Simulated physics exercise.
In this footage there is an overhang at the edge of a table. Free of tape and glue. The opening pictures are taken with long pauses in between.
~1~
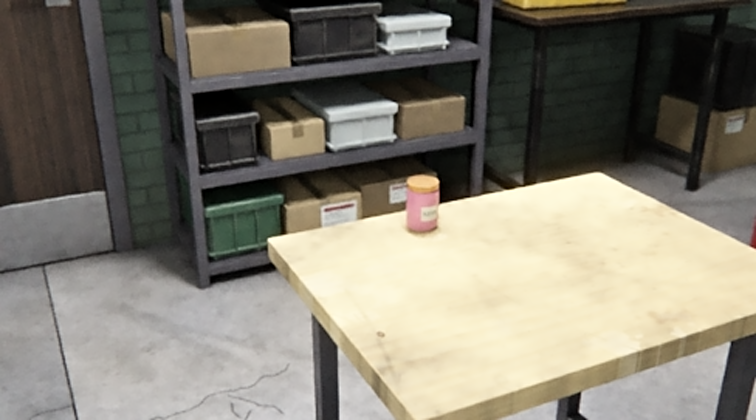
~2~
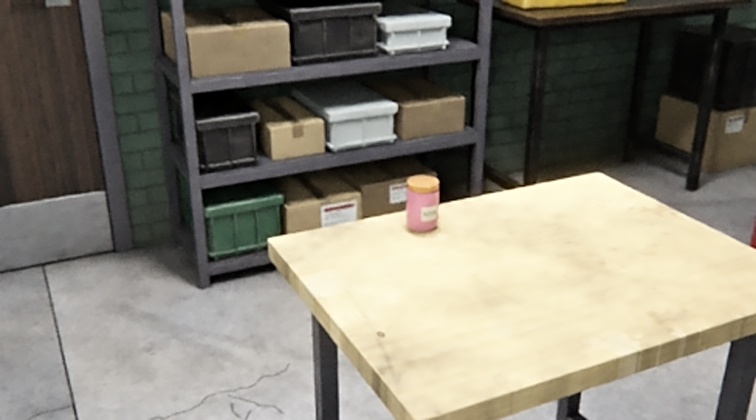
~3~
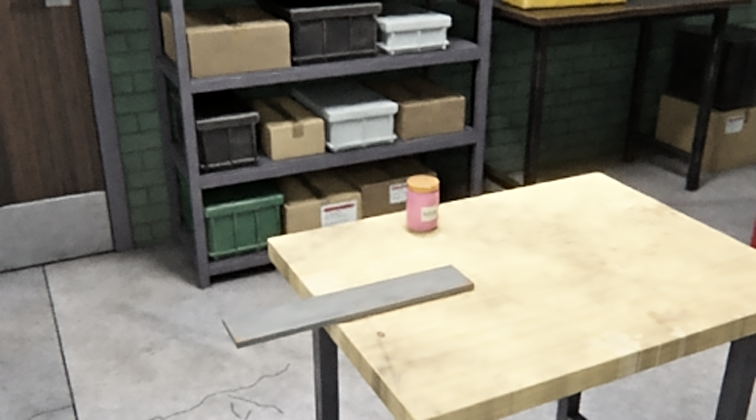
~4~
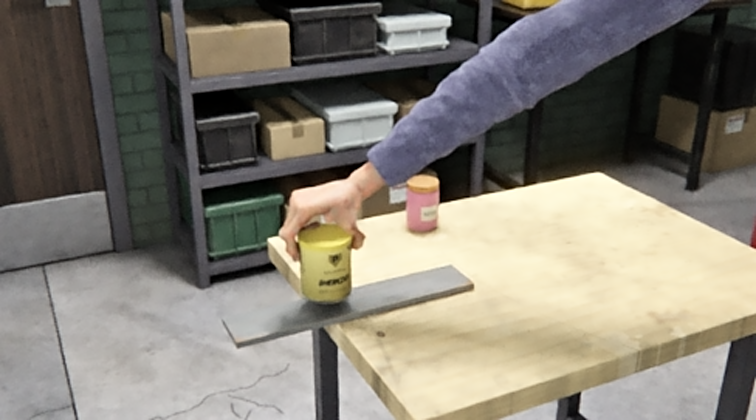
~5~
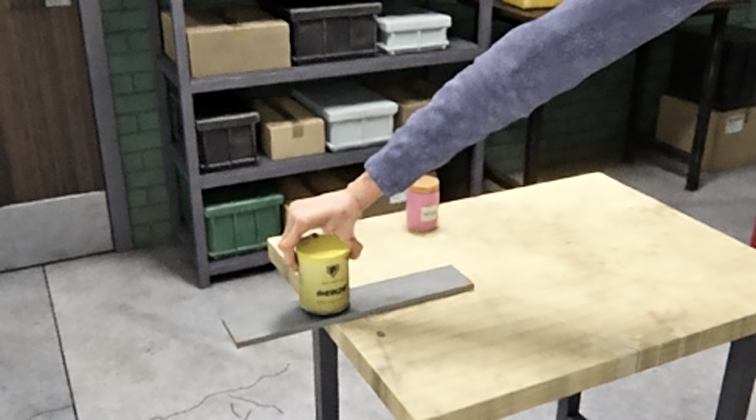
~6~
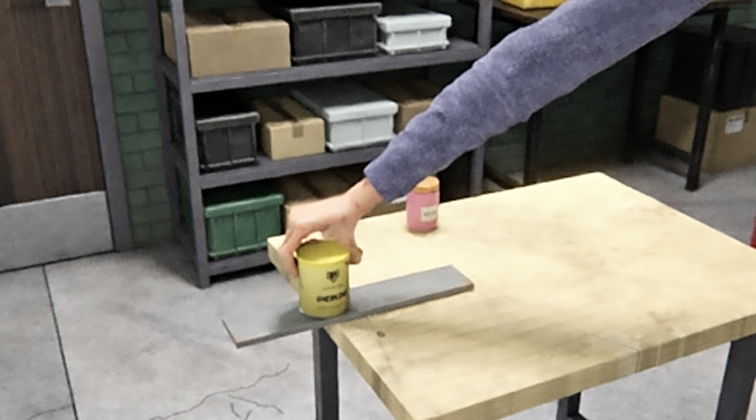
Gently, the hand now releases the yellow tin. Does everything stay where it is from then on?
Yes.
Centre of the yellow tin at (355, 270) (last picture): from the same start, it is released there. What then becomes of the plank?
After that it stays where it is.
Then, 0.80 s after the last picture, nothing has stirred.
Then, 1.70 s after the last picture, yellow tin resting near (324, 280).
At rest, all 3 in place. Seen from the same camera at the end, yellow tin near (324, 280). The plank holds.
